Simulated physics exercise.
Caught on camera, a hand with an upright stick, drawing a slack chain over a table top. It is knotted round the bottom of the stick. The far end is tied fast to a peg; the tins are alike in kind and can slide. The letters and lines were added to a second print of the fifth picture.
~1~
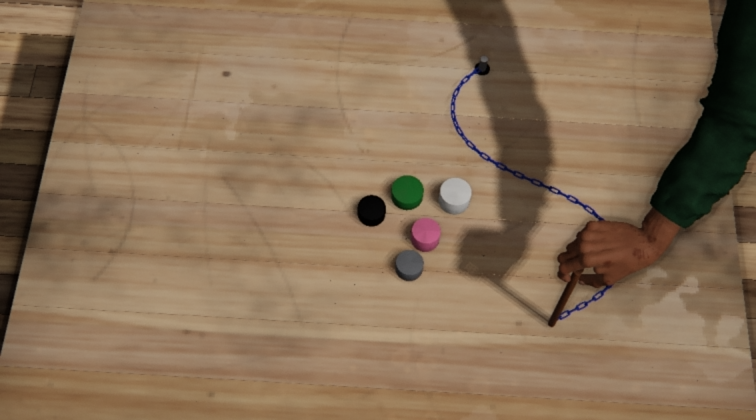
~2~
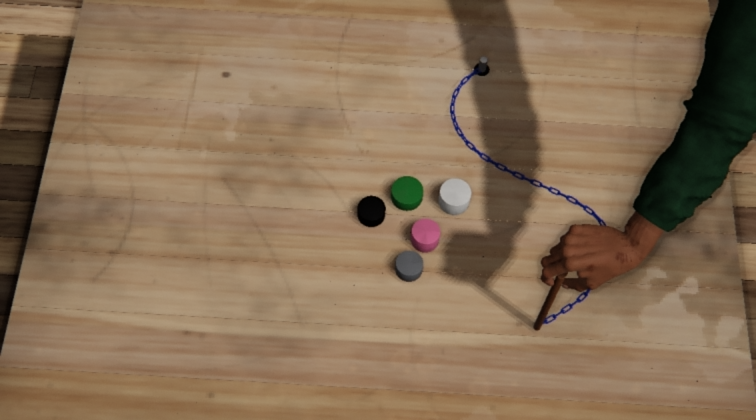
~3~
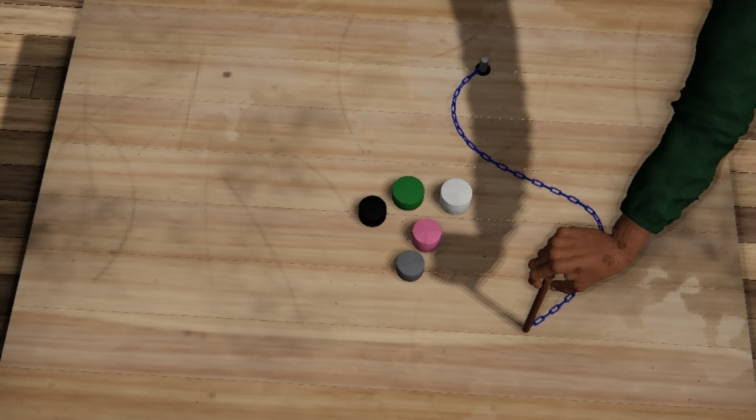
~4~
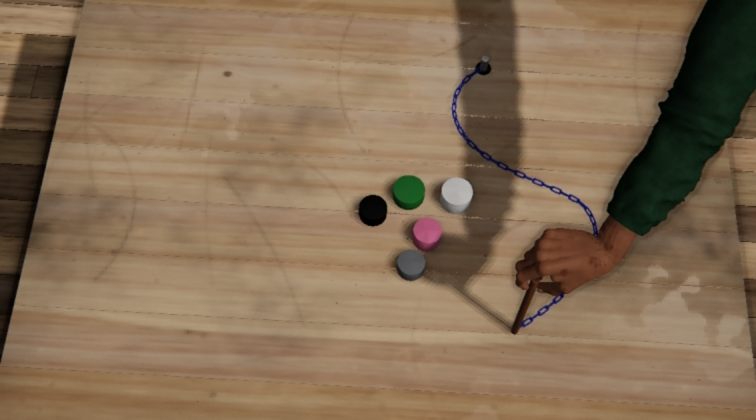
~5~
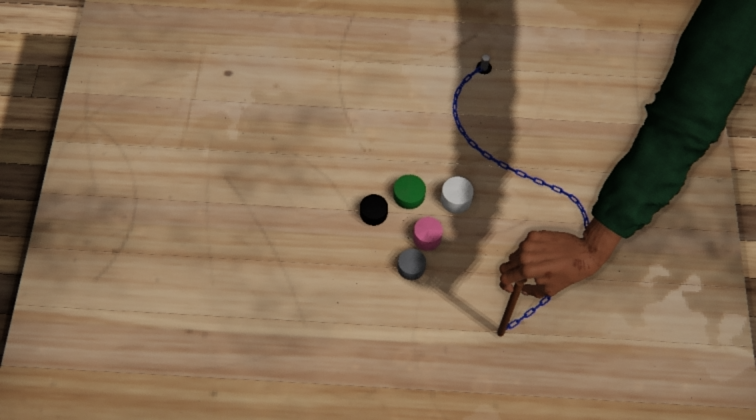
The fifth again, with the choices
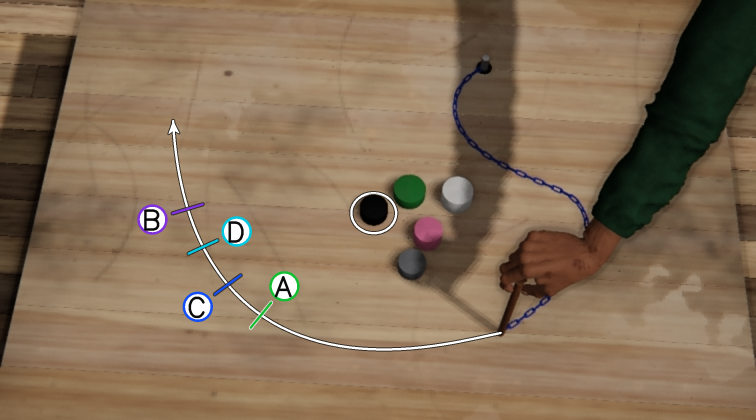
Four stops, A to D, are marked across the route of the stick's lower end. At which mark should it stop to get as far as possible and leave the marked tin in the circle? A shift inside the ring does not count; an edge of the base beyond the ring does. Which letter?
As far as tick C.
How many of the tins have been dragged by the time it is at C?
Three.
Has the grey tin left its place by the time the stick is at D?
Yes.
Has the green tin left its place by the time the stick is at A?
No.
On the marked copy, A at (261, 315); B at (188, 209); C at (228, 285); D at (203, 247); the ring at (374, 213); the route from (501, 333) via (257, 312) to (173, 121).
Taking C. A third of the way, foot of the stick (398, 350); black tin (374, 210).
Two thirds of the way, foot of the stick (296, 334); black tin (374, 210).
When it is over, foot of the stick (228, 285); pink tin (412, 221); grey tin (387, 233); black tin (374, 210); white tin (441, 190); the black tin is still in its ring.
As for the rest, A is safe but short; B drags the ringed tin to (361, 184); D drags the ringed tin to (366, 197).
